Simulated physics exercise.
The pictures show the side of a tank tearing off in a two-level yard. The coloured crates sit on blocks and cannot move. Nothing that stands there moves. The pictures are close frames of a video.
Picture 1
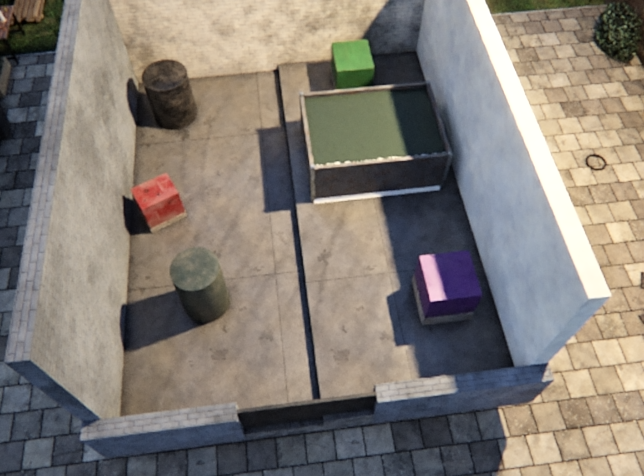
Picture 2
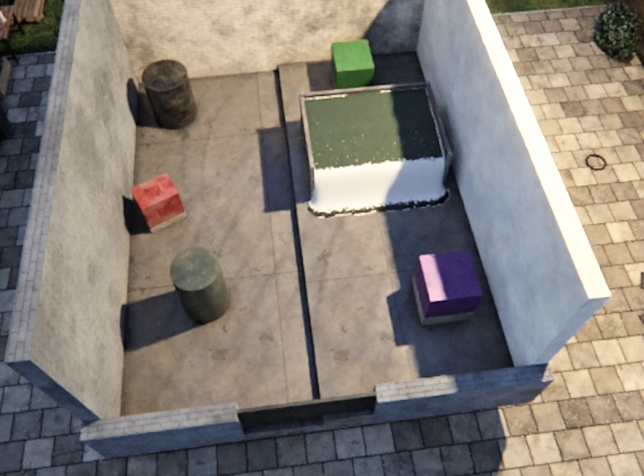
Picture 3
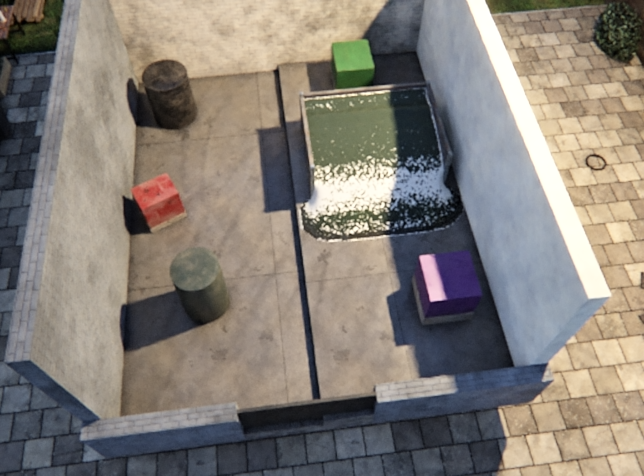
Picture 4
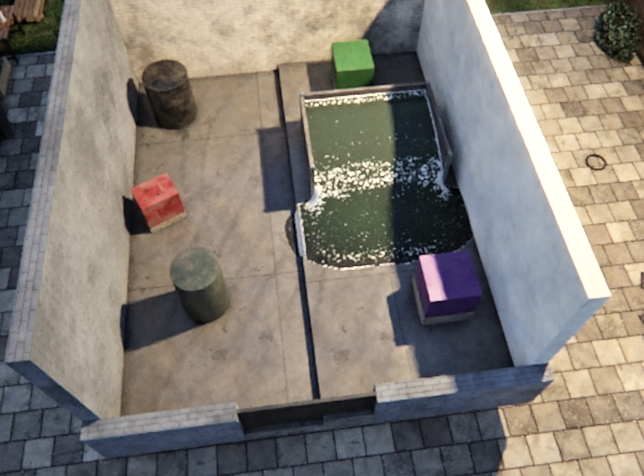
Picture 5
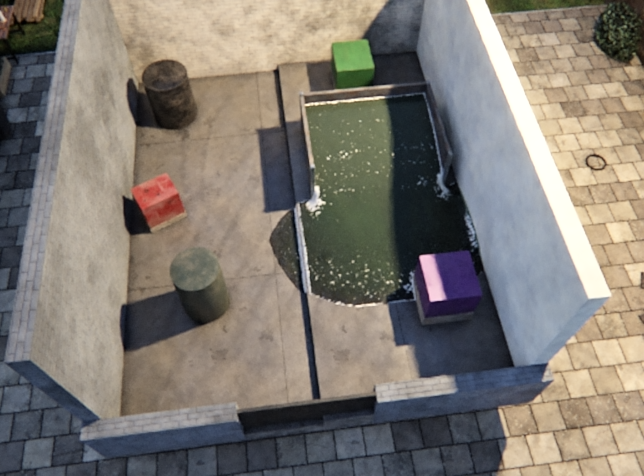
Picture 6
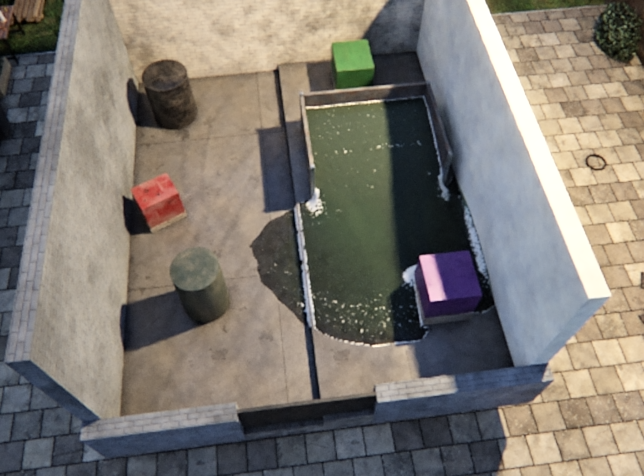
Dark green water bursts from the near side of an open rectangular tank in a walled, two-level yard, seen from high above by a still camera. A green block sits behind the tank, a purple one nearer at right, and a red block and two dark cylinders stand at left. The foaming water spreads forward, slips over the dividing edge leftward, and surges around the purple block.
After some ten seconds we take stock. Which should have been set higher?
In the end: The purple crate gets wet; the red crate gets wet; the green crate stays dry.
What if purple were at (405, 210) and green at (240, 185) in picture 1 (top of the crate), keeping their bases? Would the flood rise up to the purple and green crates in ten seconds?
One by one: Purple takes water, green is wetted.
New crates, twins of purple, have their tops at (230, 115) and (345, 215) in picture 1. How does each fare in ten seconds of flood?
In that order: Stays dry, is soaked.
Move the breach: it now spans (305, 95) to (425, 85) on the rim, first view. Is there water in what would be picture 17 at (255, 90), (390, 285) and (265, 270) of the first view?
As listed: Awash, dry, clear.
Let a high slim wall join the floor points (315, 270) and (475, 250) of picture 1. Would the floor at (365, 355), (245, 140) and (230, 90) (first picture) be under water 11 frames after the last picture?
As listed: Dry, no water, not flooded.
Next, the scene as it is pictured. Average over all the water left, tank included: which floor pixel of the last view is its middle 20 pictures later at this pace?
Close to (331, 294).
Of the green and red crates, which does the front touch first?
That is the red-painted one.
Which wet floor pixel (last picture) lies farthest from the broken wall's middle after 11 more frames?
Close to (120, 432).
A moment on, water covers 40 % of the floor; the purple crate water round its plinth, the red crate not reached, the green crate not reached.
Next, water covers 45 % of the floor; the purple crate water round its plinth, the red crate not reached, the green crate not reached.
Then, water covers 55 % of the floor; the purple crate water round its plinth, the red crate water round its plinth, the green crate not reached.
Later, water covers 90 % of the floor; the purple crate water round its plinth, the red crate water round its plinth, the green crate water round its plinth.
In the end, water covers 95 % of the floor; the purple crate was topped, the red crate was topped, the green crate stayed above the water.
